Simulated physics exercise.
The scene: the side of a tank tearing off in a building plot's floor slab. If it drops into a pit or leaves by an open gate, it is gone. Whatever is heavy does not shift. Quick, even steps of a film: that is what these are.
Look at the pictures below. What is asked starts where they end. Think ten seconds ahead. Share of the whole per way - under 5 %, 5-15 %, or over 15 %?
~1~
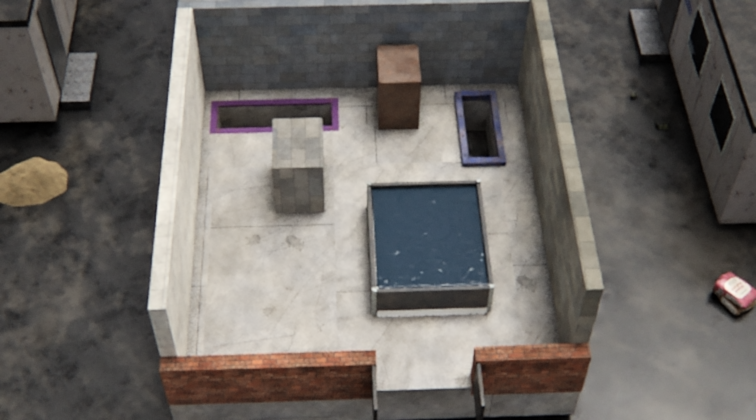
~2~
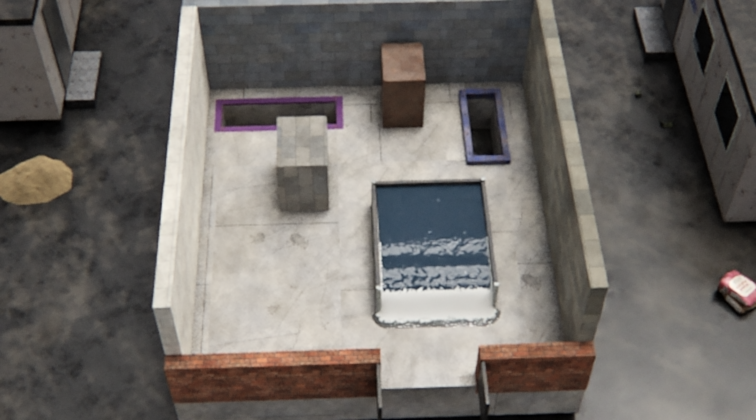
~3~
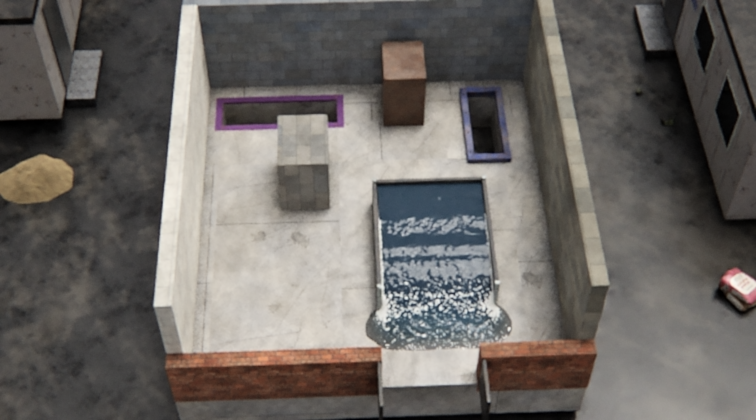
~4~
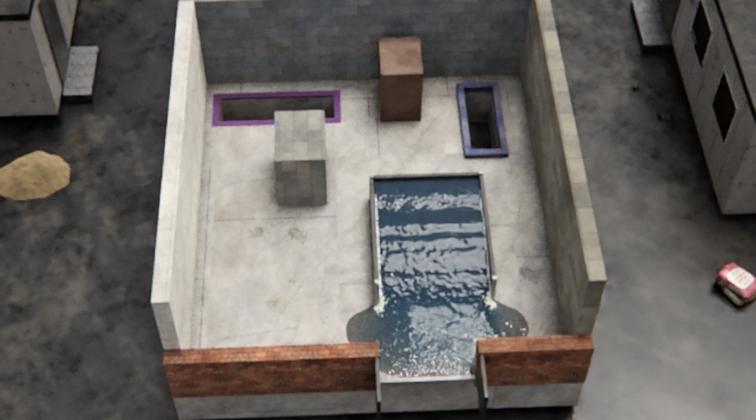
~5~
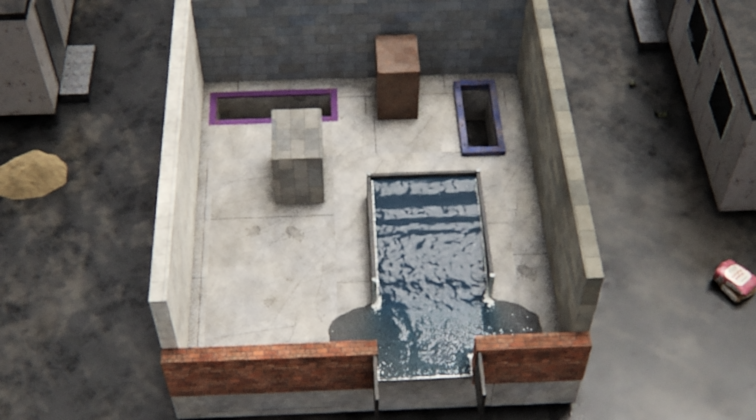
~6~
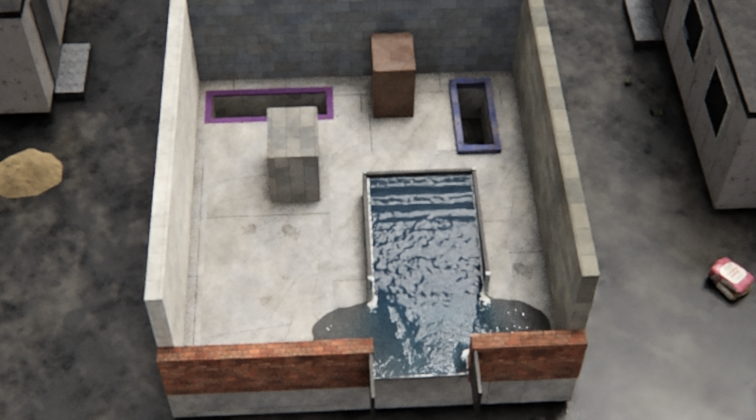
Outcome: The gate will get a big slice beyond fifteen per cent; the purple pit will get a thin slice beneath five per cent; the blue pit will get a thin slice beneath five per cent.
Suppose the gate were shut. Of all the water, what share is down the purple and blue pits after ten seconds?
Shares, approx. %: Purple 20, blue 4.
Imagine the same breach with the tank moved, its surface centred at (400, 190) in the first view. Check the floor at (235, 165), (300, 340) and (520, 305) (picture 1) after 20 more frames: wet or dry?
In turn: Clear, awash, awash.
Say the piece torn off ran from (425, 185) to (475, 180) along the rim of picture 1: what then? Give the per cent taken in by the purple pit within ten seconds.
The purple pit gets 15 per cent.
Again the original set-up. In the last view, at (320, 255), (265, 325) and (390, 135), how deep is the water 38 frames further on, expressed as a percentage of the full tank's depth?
Around 0, 2 and 2 percent, in that order.
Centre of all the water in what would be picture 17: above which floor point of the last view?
Roughly (431, 287).
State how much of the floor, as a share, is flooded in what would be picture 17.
Roughly 25 %.
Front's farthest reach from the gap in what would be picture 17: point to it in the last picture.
Approximate pixel: (183, 372).
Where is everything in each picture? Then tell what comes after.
The first frame shows the tank at (428, 237) is whole and still.
In the second frame, water pours out at (436, 300) and has run to (494, 315).
In the third frame, the front is at (505, 330), out from the gap at (437, 300).
In the fourth frame, water pours out at (435, 296) and has run to a hidden place.
In the fifth frame, the front is at a hidden place, out from the gap at (432, 295).
In the sixth frame, the front is at a hidden place, out from the gap at (428, 293).
A moment on, water covers 15 % of the floor; the gate 14 %, the purple pit 0 %, the blue pit 0 %.
Next, water covers 25 % of the floor; the gate 30 %, the purple pit 0 %, the blue pit 0 %.
Then, water covers 40 % of the floor; the gate 44 %, the purple pit 0 %, the blue pit 0 %.
Later, water covers 60 % of the floor; the gate 54 %, the purple pit 0 %, the blue pit 0 %.
In the end, water covers 80 % of the floor; the gate 59 %, the purple pit 2 %, the blue pit 0 %.
